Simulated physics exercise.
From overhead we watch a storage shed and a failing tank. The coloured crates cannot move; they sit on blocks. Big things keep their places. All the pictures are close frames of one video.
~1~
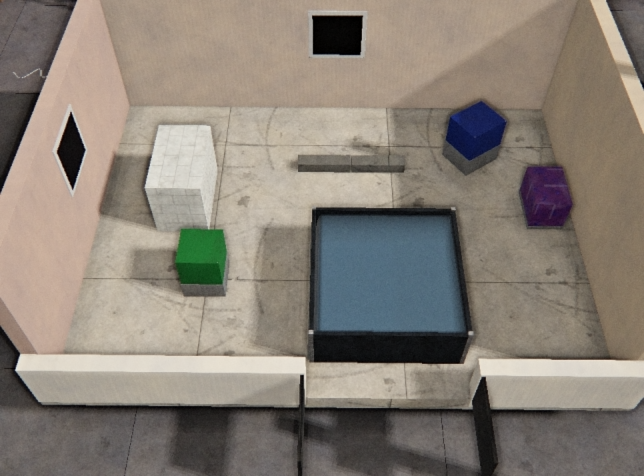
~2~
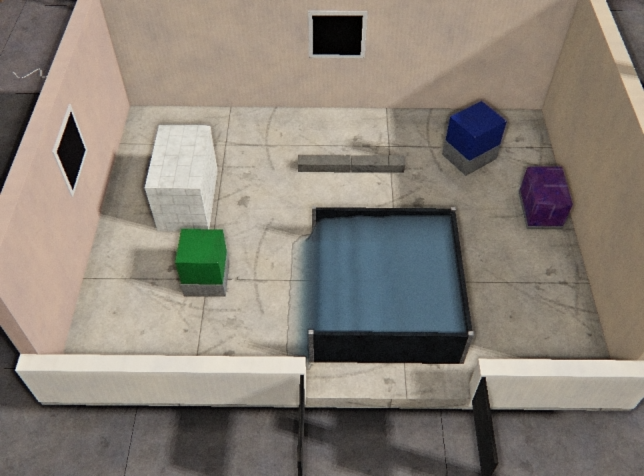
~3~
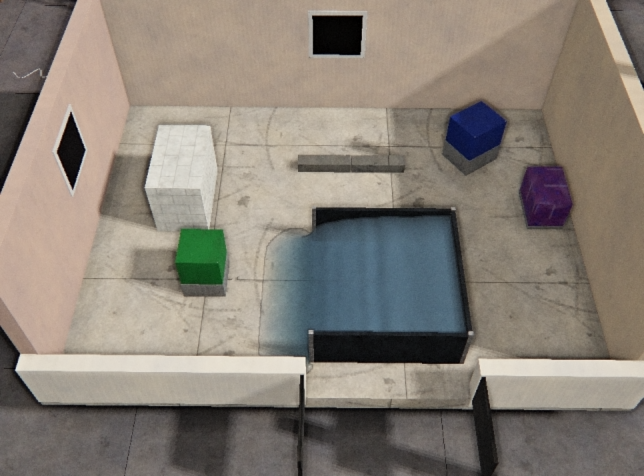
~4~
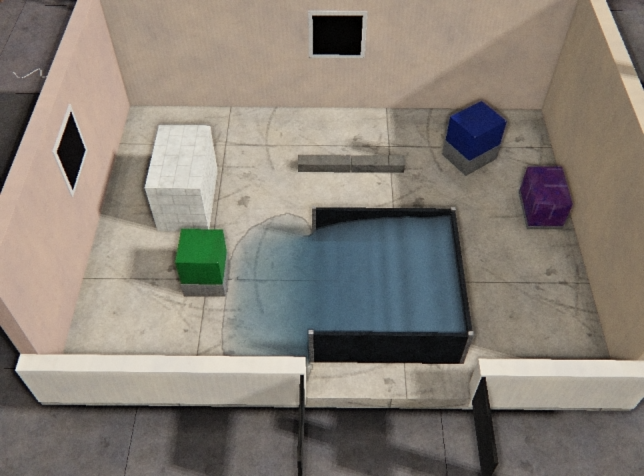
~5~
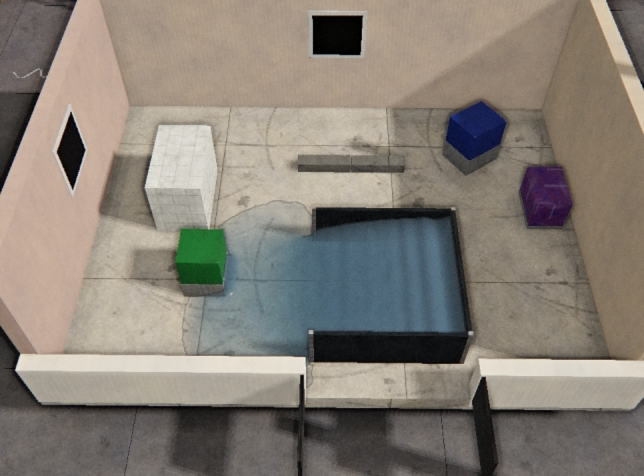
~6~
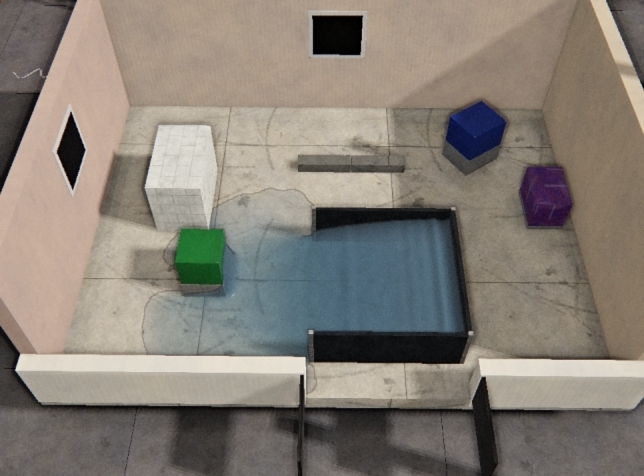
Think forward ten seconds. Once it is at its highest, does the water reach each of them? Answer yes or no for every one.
Green crate: Yes, it gets wet; purple crate: Yes, it gets wet; blue crate: No, it stays dry.
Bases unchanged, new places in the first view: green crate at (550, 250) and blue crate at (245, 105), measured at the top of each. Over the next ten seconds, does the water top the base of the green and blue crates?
The green crate is never reached, while the blue crate is never reached.
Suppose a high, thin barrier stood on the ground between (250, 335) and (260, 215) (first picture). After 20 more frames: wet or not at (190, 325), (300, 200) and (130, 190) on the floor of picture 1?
As listed: Covered, flooded, covered.
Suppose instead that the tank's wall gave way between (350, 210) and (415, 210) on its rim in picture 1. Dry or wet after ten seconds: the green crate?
As for green, it stays clear.
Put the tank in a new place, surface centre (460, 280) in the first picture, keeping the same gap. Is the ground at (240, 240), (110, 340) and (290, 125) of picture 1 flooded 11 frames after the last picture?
The first spot is inundated, the second inundated, and the third not reached.
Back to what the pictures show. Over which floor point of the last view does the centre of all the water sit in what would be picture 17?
It is around (246, 290).
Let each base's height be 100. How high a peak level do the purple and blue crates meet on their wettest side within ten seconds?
The first reaches around 250 in a hundred, the second around 60.
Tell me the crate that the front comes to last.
I'd go with the purple-painted one.
A moment on, water covers 25 % of the floor; the green crate water round its plinth, the purple crate not reached, the blue crate not reached.
Next, water covers 35 % of the floor; the green crate water round its plinth, the purple crate not reached, the blue crate not reached.
Then, water covers 55 % of the floor; the green crate water round its plinth, the purple crate not reached, the blue crate not reached.
Later, water covers 75 % of the floor; the green crate water round its plinth, the purple crate not reached, the blue crate water round its plinth.
In the end, water covers 95 % of the floor; the green crate was topped, the purple crate was topped, the blue crate stayed above the water.
